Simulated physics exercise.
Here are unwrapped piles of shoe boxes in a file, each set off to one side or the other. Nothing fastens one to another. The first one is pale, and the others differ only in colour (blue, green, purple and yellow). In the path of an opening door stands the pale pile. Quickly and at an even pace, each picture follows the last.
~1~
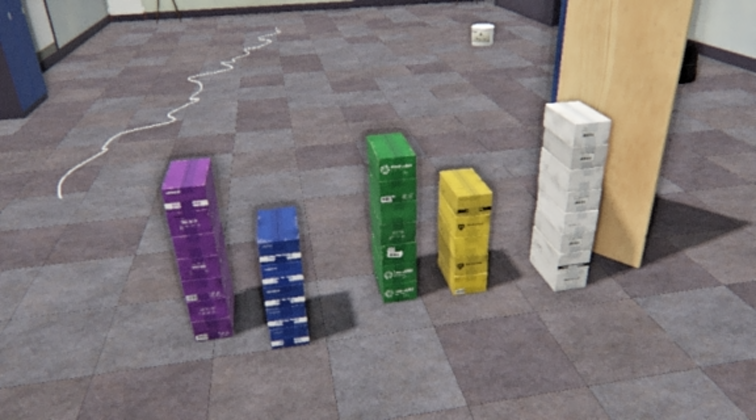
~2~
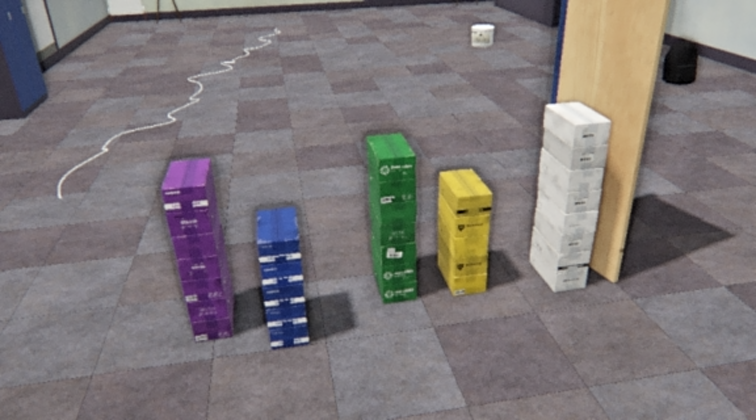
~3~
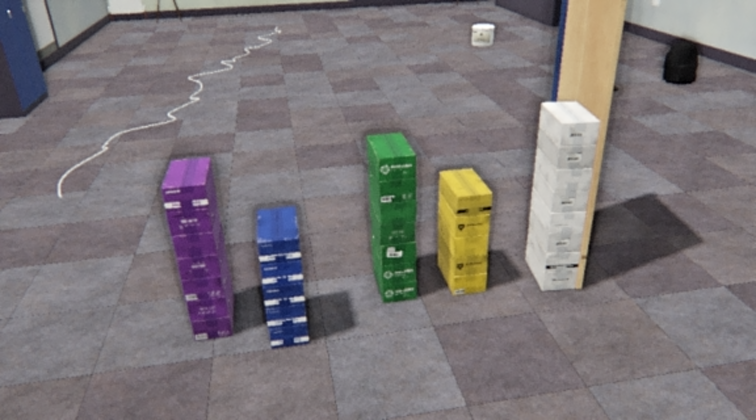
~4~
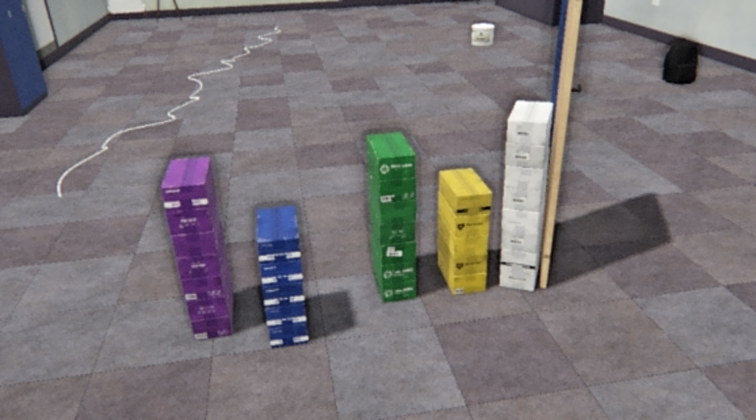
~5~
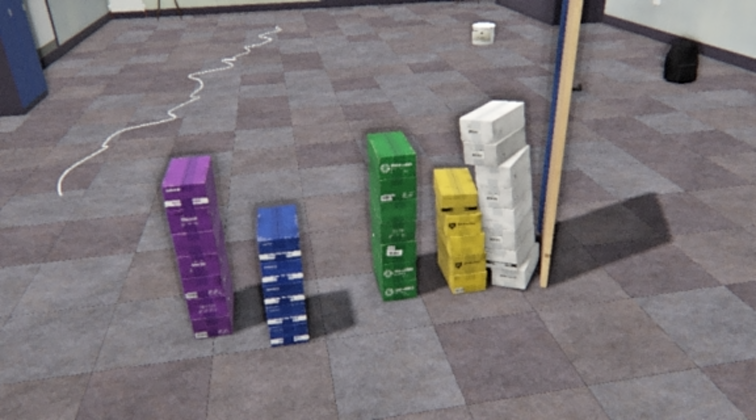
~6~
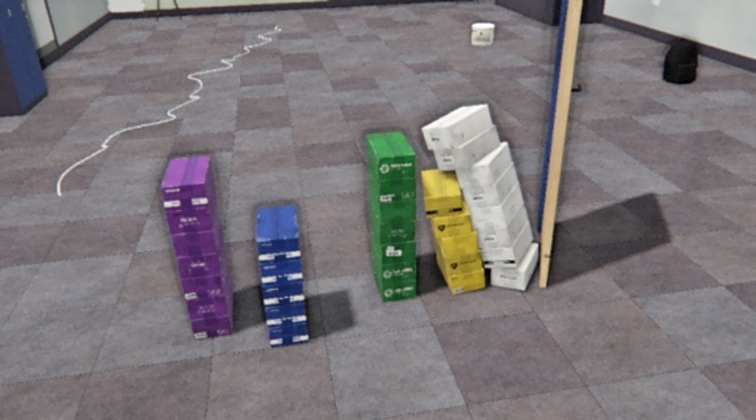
On a grey-tiled floor, a wooden door swings beside a row of five coloured box stacks, shoving the white one left; it then leans onto the yellow stack, whose upper boxes shift left and tilt.
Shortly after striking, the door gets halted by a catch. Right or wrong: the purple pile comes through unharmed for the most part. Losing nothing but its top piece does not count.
Right.
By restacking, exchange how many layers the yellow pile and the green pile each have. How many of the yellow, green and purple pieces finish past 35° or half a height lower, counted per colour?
Pieces down at the end - yellow: 7, green: 5, purple: 0.
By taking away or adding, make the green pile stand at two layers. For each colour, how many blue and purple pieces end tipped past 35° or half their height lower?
Tally: Blue = 0; purple = 0.
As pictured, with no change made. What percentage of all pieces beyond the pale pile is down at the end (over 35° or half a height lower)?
I'd say around 50 per cent of them.
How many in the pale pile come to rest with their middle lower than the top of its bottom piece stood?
4, all in all.
Shortly afterwards, 7 of the pale pile down; none of the 7 purple boxes down (0 of 24 in all colours); top purple box unmoved; top yellow box tilted clearly.
Next, 7 of the pale pile down; none of the 7 purple boxes down (12 of 24 in all colours); top purple box unmoved; top green box tilted steeply, some two heights lower.
In the end, 7 of the pale pile down; none of the 7 purple boxes down (12 of 24 in all colours); top purple box a little from its place; top green box on its side. From the last view, middles, top purple box near (187, 183), top green box near (203, 257).
